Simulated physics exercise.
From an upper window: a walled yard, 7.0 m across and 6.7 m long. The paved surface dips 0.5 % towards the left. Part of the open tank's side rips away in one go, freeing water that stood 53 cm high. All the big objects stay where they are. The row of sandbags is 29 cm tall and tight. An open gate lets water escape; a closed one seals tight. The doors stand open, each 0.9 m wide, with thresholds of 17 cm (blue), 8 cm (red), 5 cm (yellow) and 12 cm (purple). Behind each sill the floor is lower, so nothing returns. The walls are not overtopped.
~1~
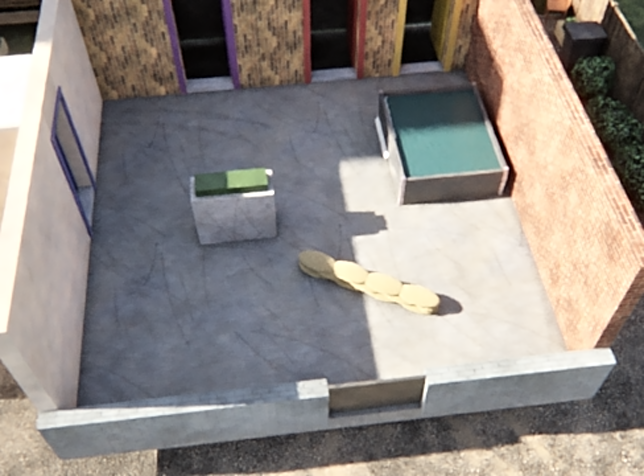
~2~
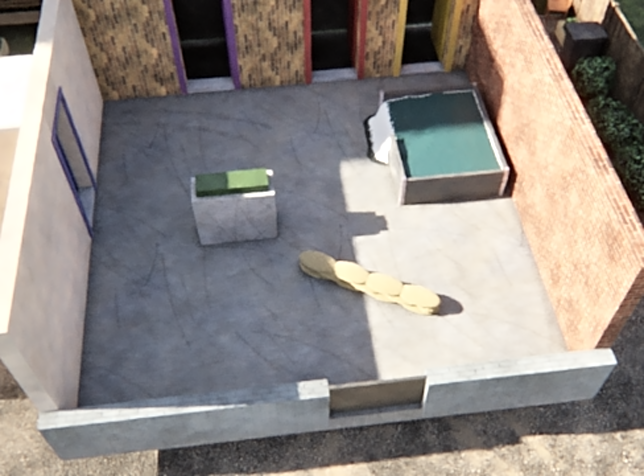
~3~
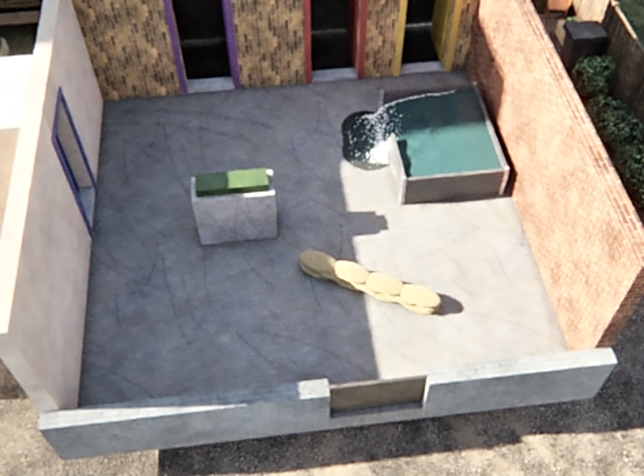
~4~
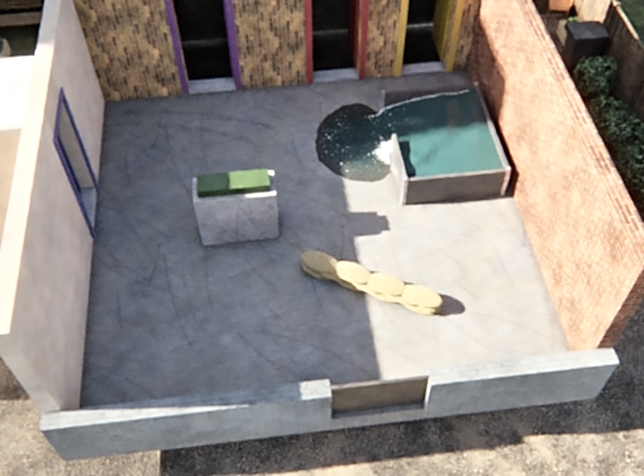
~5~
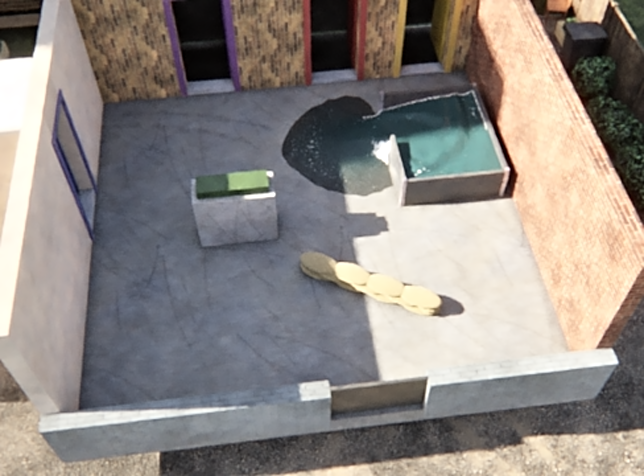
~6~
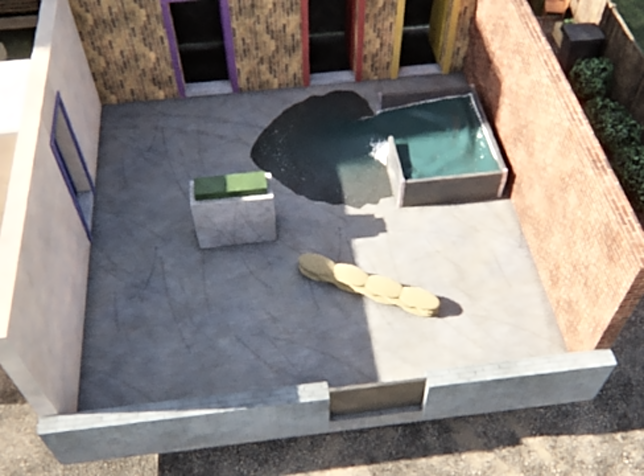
Water burst from the left side of an open tank in a walled yard and spread leftward across the paving in a widening dark pool, while the planter and pale rounded stones stayed put.
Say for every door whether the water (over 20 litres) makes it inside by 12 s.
The water let in: At the blue door it does not reach the limit; at the red door it keeps below the limit; at the yellow door it does not reach the limit; at the purple door it keeps below the limit.
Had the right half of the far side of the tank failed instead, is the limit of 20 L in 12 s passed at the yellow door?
Against that limit: Yellow over.
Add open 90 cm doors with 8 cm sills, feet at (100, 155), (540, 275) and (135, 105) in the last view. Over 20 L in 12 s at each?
In turn: Past it, below, above.
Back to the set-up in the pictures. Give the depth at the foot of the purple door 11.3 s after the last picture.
Roughly 5.5 cm deep.
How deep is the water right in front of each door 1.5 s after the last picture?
In cm: Blue 2, red 7, yellow 0, purple 12.
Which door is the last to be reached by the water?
The yellow one.
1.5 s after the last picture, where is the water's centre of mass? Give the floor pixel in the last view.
At about (342, 149).
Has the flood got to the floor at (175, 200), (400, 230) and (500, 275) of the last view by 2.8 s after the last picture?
In turn: Wet, dry, still dry.
Then, 0.7 s after the last picture water covers 25 % of the floor and is deepest (31 cm) near (378, 139); blue door not reached, red door 5 cm at the sill, 0 L in, yellow door not reached, purple door not reached.
Then, 1.5 s after the last picture water covers 35 % of the floor and is deepest (24 cm) near (378, 139); blue door not reached, red door 7 cm at the sill, 3 L in, yellow door not reached, purple door 12 cm at the sill, 0 L in.
Then, 2.8 s after the last picture water covers 40 % of the floor and is deepest (24 cm) near (130, 122); blue door 16 cm at the sill, 0 L in, red door 5 cm at the sill, 5 L in, yellow door not reached, purple door 8 cm at the sill, 0 L in.
Then, 6.3 s after the last picture water covers 55 % of the floor and is deepest (13 cm) near (76, 437); blue door 8 cm at the sill, 1 L in, red door 3 cm at the sill, 5 L in, yellow door 1 cm at the sill, 0 L in, purple door 10 cm at the sill, 0 L in.
Then, 11.3 s after the last picture water covers 85 % of the floor and is deepest (9 cm) near (78, 412); blue door 6 cm at the sill, 1 L in, red door 3 cm at the sill, 5 L in, yellow door 2 cm at the sill, 0 L in, purple door 6 cm at the sill, 0 L in.
